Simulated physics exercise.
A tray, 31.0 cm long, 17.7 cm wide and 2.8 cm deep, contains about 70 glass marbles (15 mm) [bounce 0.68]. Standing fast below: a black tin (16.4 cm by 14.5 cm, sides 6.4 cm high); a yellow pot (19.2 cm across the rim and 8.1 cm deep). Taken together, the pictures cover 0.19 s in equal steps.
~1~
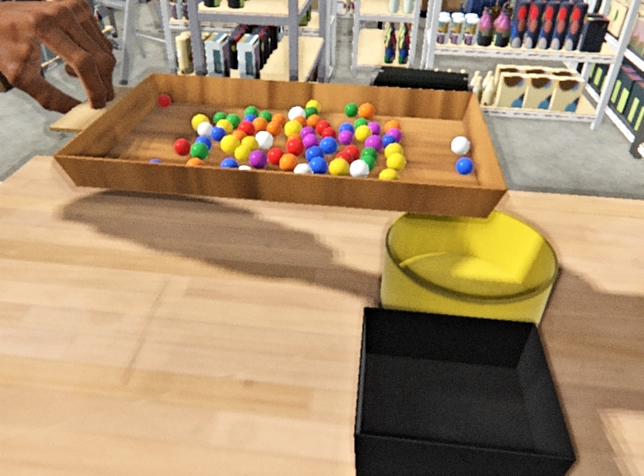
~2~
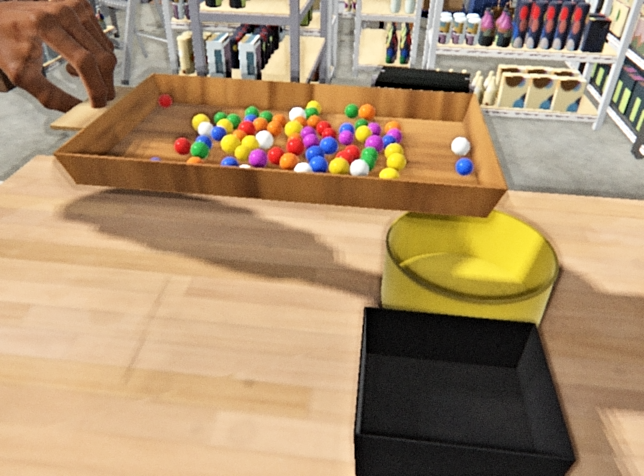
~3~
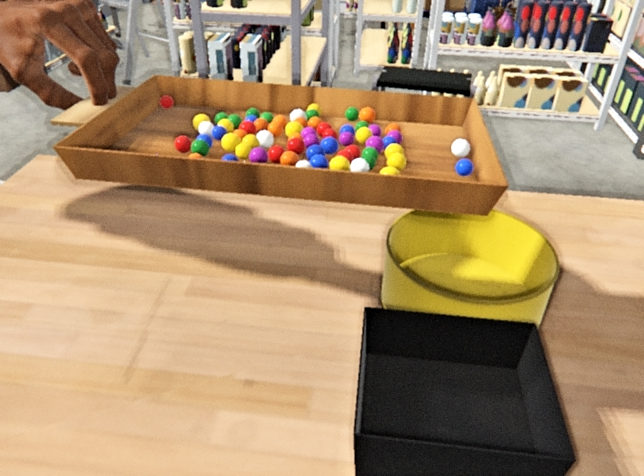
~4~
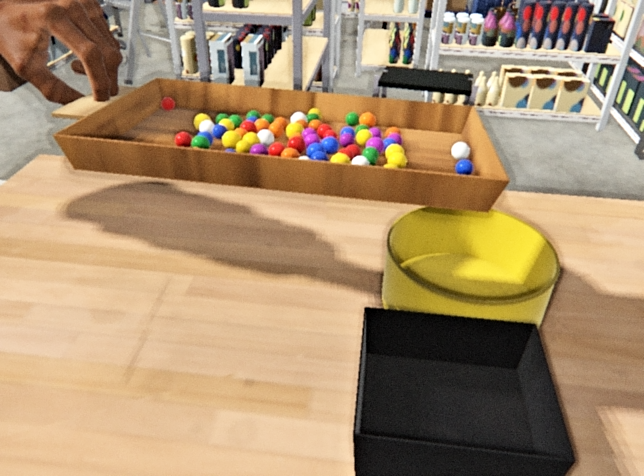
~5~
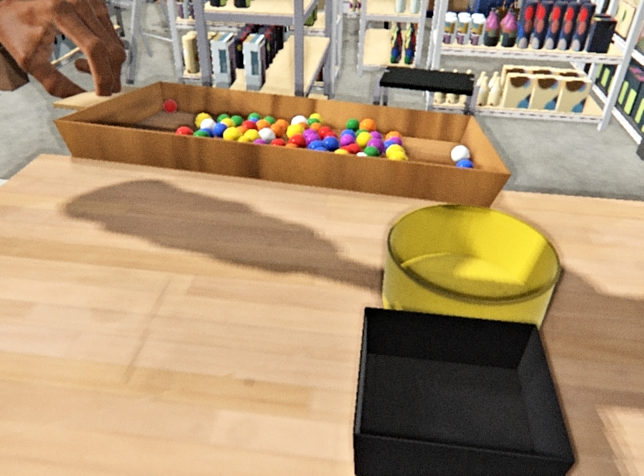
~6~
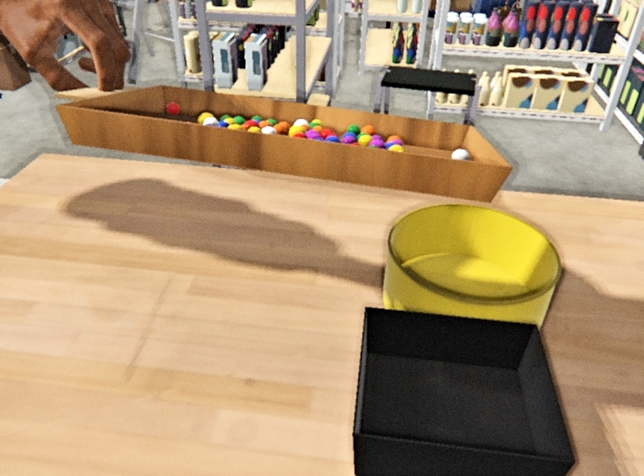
A wooden tray of colourful marbles slowly tilts away, a hand at its left corner.
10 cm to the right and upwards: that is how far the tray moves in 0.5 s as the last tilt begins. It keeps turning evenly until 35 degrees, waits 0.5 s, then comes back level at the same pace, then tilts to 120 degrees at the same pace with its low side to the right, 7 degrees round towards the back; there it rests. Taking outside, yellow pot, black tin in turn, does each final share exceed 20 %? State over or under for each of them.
Results: Outside everything under; yellow pot over; black tin over.
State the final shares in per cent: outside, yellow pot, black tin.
Per hundred: Outside 15; yellow pot 55; black tin 35.
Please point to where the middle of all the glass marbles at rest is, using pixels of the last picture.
(445, 316), roughly.
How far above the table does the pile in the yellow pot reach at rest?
2.0 cm, roughly.
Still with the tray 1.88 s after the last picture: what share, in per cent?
The tray still holds around 35 per cent.
Then, 0.72 s after the last picture, tilt 35 degrees; tray 100 %; middle of all pieces on or above the table near (339, 157).
Then, 1.33 s after the last picture, tilt 16 degrees; tray 100 %; middle of all pieces on or above the table near (365, 113).
Then, 1.88 s after the last picture, tilt 81 degrees; yellow pot 40 %, black tin 10 %, tray 35 %, in the air 15 %; middle of all pieces on or above the table near (469, 281).
Then, 2.42 s after the last picture, tilt 120 degrees; outside 15 %, yellow pot 55 %, black tin 35 %; middle of all pieces on or above the table near (454, 331).
In the end, outside 15 %, yellow pot 55 %, black tin 35 %, tray 0 %.
